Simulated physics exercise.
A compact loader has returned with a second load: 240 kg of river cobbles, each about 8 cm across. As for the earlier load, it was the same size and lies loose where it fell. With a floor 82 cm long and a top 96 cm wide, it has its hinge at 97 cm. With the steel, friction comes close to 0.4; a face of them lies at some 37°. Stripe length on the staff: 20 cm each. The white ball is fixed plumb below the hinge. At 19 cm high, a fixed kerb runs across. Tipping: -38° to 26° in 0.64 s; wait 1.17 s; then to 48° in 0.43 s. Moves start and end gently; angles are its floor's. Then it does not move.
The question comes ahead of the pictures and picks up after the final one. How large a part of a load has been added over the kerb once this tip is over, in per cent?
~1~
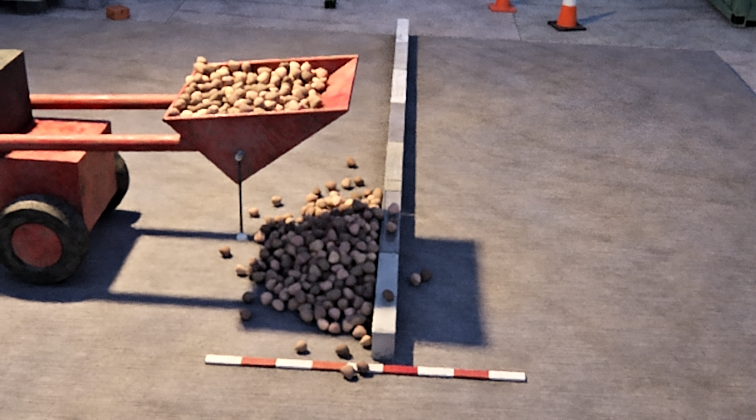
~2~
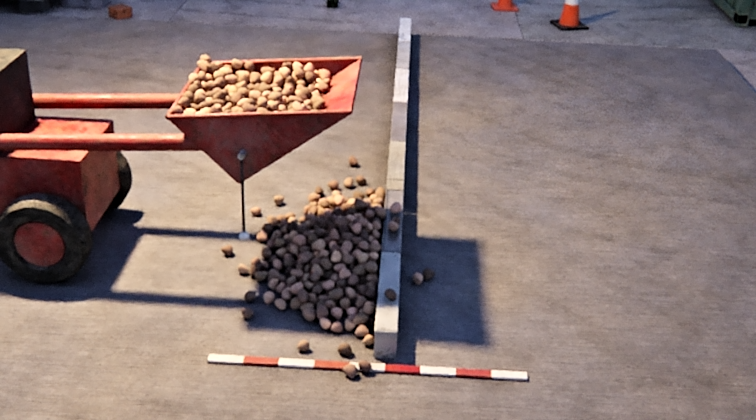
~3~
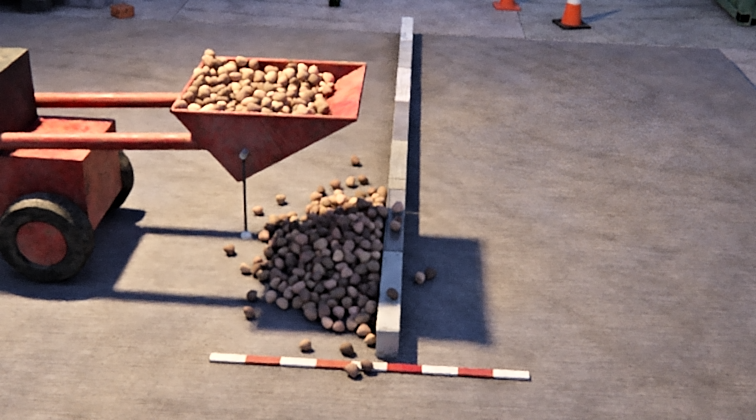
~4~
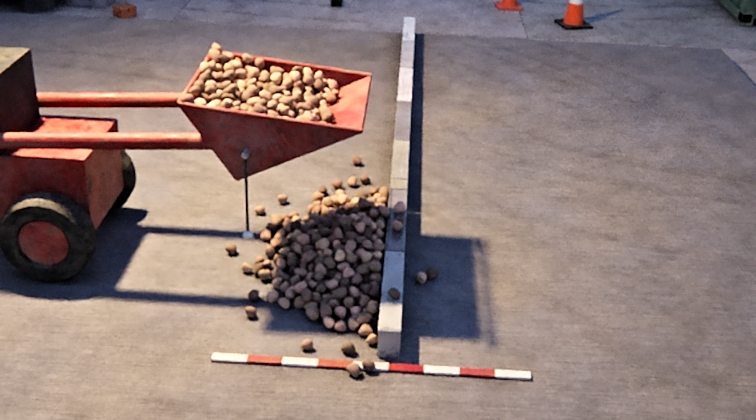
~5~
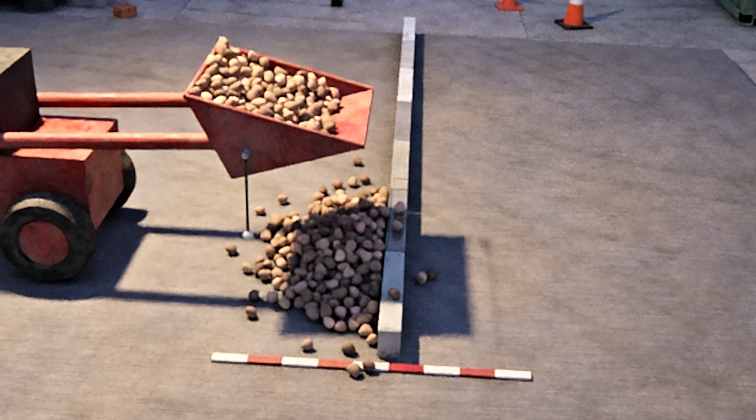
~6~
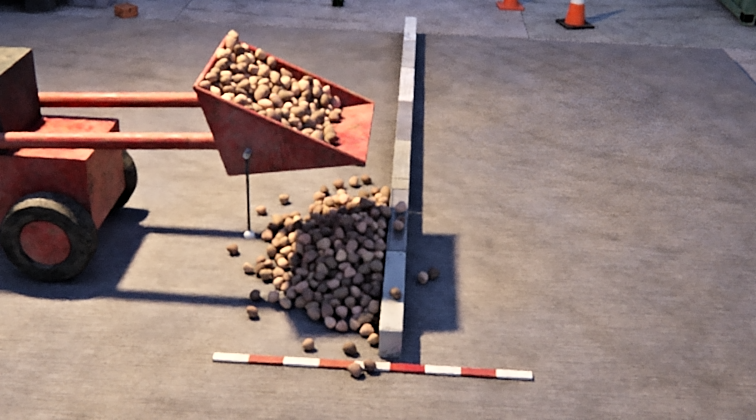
Around 52 per cent is added.
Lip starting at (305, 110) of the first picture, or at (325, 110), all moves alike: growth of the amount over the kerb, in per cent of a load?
I'd say close to 10 per cent for one and close to 30 per cent for the other, in that order.
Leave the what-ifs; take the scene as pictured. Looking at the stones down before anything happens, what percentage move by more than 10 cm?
Around 0 in a hundred.
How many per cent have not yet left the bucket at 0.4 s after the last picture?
Roughly 100 parts in a hundred of the load.
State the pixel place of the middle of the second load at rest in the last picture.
Around (412, 251) in the last picture.
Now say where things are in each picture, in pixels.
The bucket is at -38°, its lip at (348, 110); the top of the load is at (259, 71). The earlier load is highest near (370, 227), 24 cm above ground level, 99 % on this side of the kerb, 1 % over the kerb, in the first picture.
The bucket is at -36°, its lip at (351, 112); the top of the load is at (249, 70), in the second picture.
Lip at (357, 120), floor tilted -32°, highest stones at (214, 67), in the third picture.
Lip at (362, 132), floor tilted -26°, highest stones at (216, 64), in the fourth picture.
Lip at (364, 147), floor tilted -18°, highest stones at (224, 56), in the fifth picture.
Lip at (365, 163), floor tilted -9°, highest stones at (233, 51), in the sixth picture.
Then, 0.2 s after the last picture the floor is at 16°; in per cent of one load, 100 in the bucket, 99 on this side of the kerb, 1 over the kerb; the foremost stones are at (402, 245).
Then, 0.4 s after the last picture the floor is at 26°; in per cent of one load, 99 in the bucket, 101 on this side of the kerb, 1 over the kerb; the foremost stones are at (402, 245).
Then, 2.4 s after the last picture the floor is at 48°; in per cent of one load, 0 in the bucket, 148 on this side of the kerb, 52 over the kerb; the foremost stones are at (598, 269).
Then, 4.8 s after the last picture the floor is at 48°; in per cent of one load, 0 in the bucket, 148 on this side of the kerb, 52 over the kerb; the foremost stones are at (598, 269). Net gain over the kerb, 52.
